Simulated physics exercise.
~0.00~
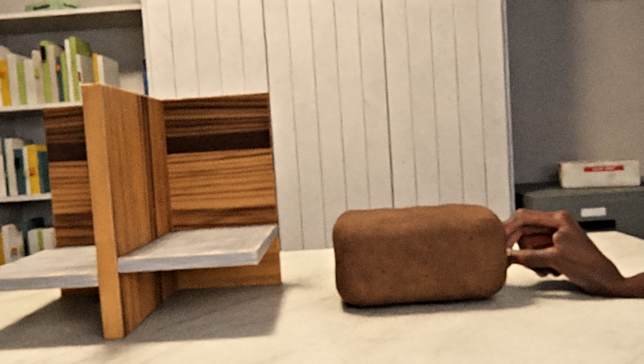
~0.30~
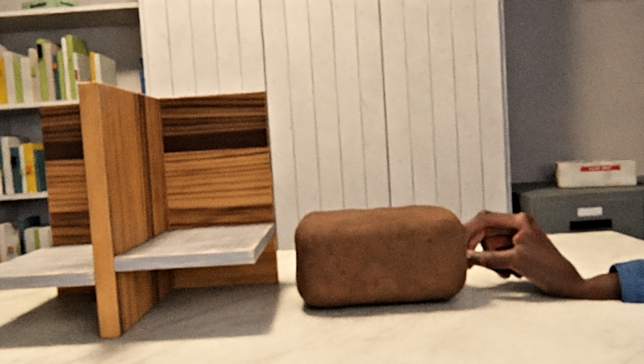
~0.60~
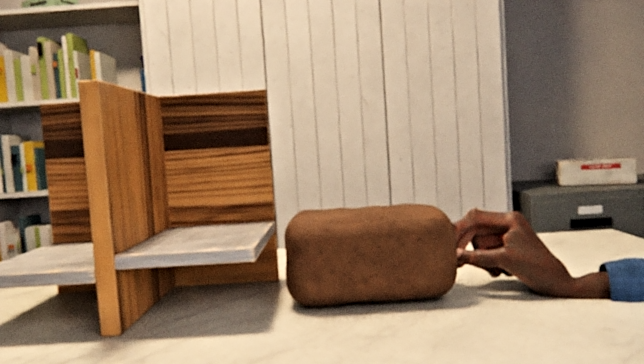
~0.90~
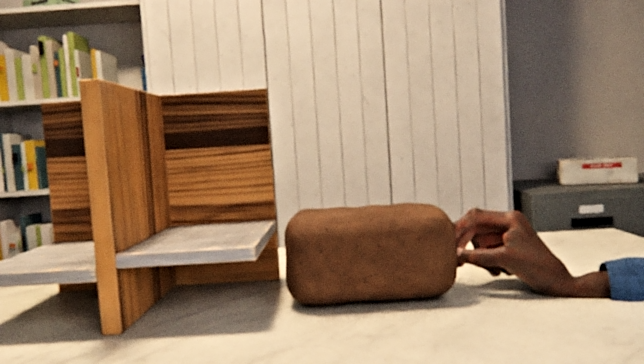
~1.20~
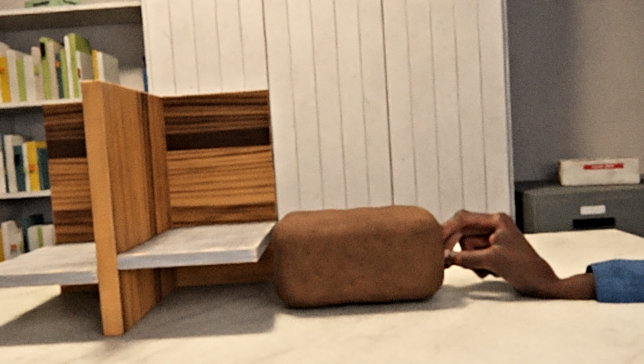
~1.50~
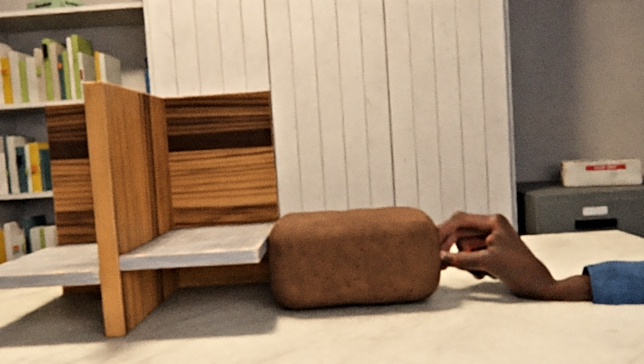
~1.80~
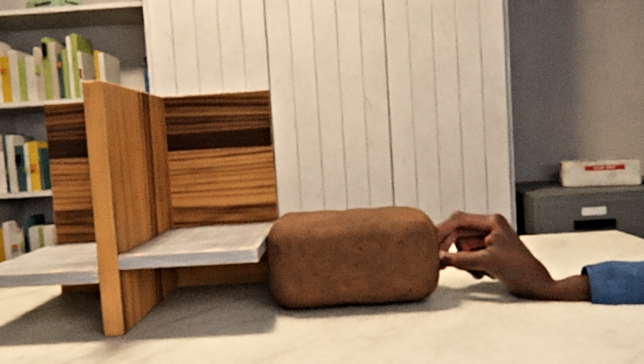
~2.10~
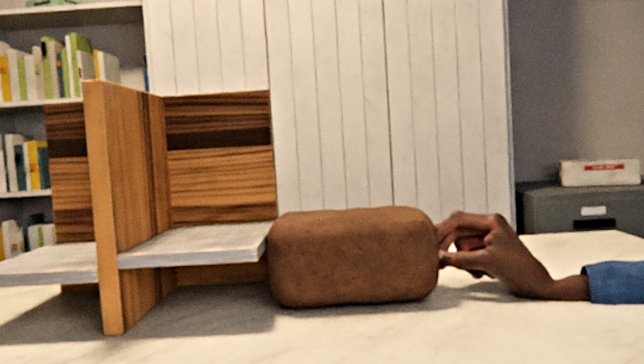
A brown, rounded loaf lies on a pale tabletop, seen from the front at about table height through a slightly swaying view. To its left stands a wooden shelf unit with upright striped panels and a low whitish ledge, while white panelling, colourful books and a grey box fill the background. A hand at the right holds fingertips against the loaf's end and slides it left toward the shelf. The loaf pauses briefly, then moves a little farther until it meets the ledge's edge. There it stops, without going under, the hand still touching it.
